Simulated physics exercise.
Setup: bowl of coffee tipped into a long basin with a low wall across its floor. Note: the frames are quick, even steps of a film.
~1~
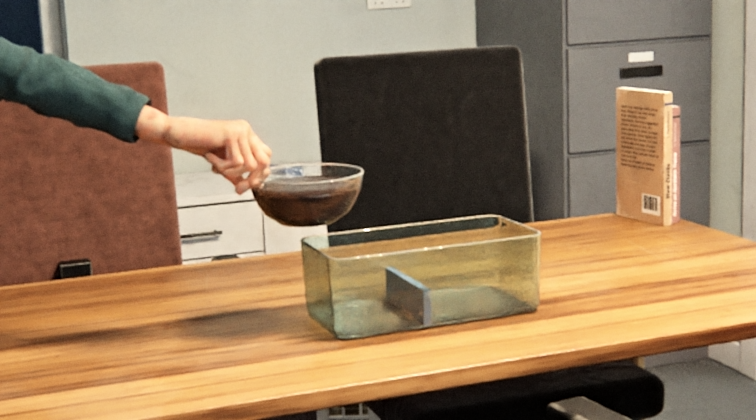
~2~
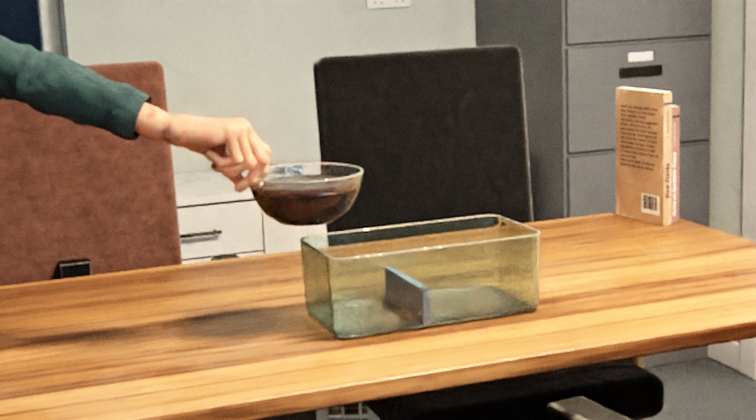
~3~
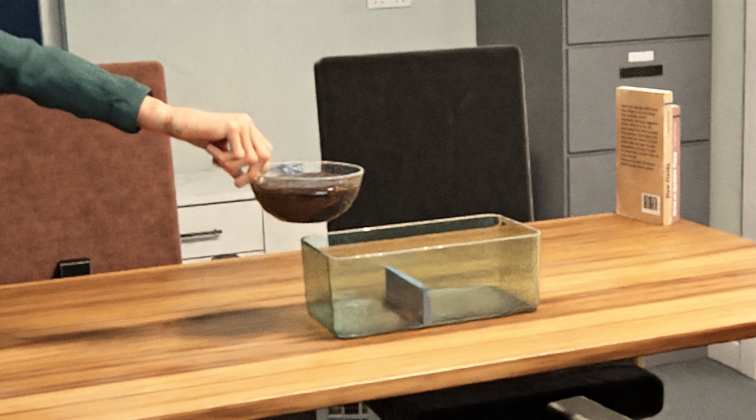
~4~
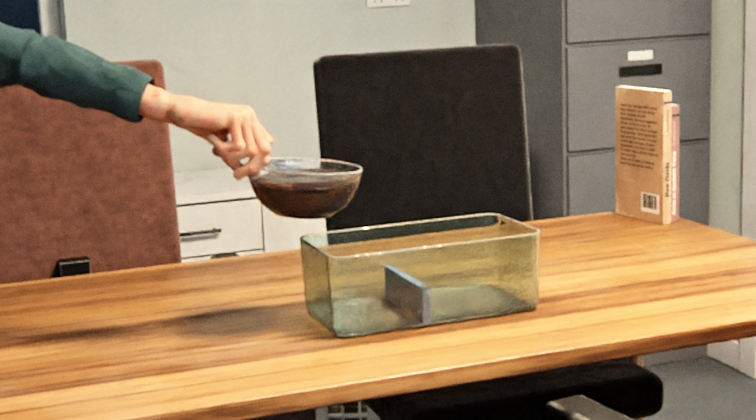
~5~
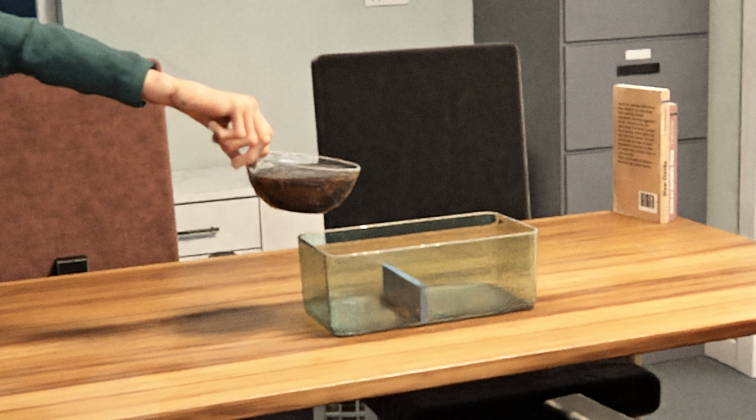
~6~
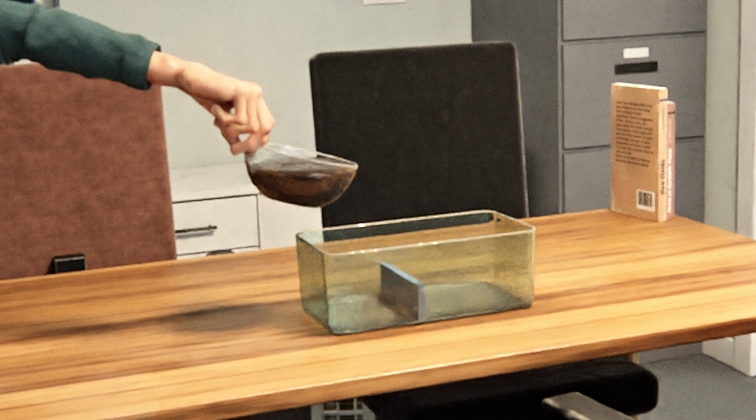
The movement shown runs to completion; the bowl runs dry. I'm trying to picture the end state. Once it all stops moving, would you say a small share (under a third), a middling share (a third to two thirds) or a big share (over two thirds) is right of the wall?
A big share, over two thirds.
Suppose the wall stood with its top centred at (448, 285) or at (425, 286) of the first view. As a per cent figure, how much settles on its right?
Near 15 % and 70 %.
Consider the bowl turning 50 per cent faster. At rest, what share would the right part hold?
Close to 90 per cent.
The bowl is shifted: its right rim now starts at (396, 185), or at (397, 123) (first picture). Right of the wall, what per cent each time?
In turn 95 and 95 in a hundred.
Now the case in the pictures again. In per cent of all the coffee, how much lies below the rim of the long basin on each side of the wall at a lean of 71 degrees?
5 per cent left, 15 per cent right.
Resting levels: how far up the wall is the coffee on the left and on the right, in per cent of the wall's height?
The left side sits at 0 per cent and the right side at 40.
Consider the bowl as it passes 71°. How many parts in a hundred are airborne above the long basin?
Somewhere around 45 per cent of it.
A moment on, the tilt is 71° and 37 per cent is still to pour, 6 is left of the wall and 13 right of it.
Next, the tilt is 103° and 0 per cent is still to pour, 7 is left of the wall and 85 right of it.
Then the tilt is 107° and 0 per cent is still to pour, 8 is left of the wall and 91 right of it.
Later the tilt is 107° and 0 per cent is still to pour, 8 is left of the wall and 91 right of it.
In the end 8 per cent lies left of the wall, 91 right of it and 1 outside.
